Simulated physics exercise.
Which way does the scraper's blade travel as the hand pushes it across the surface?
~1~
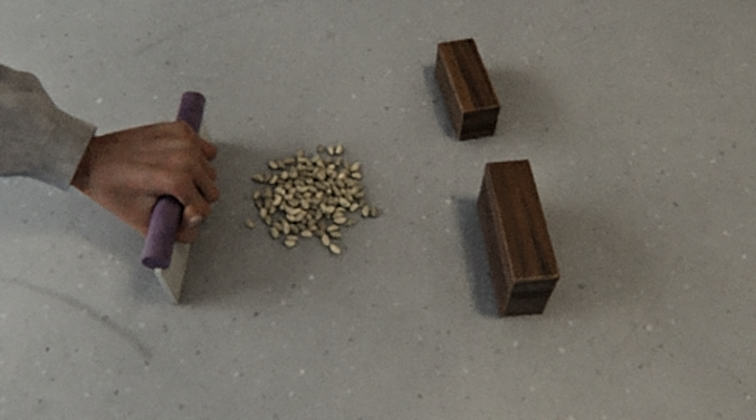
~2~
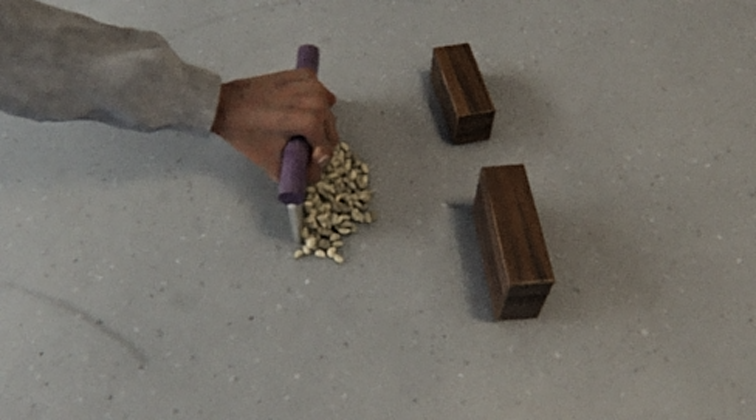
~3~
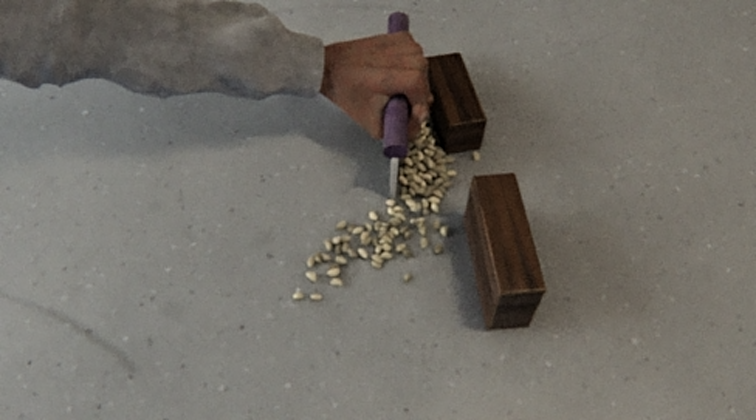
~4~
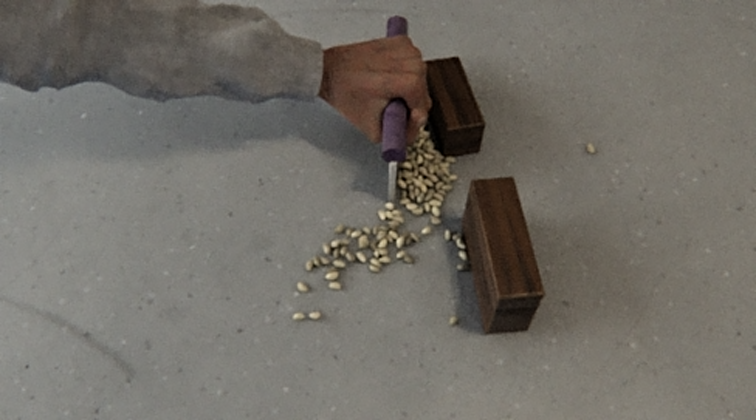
The blade moves to the right, toward the wooden blocks.
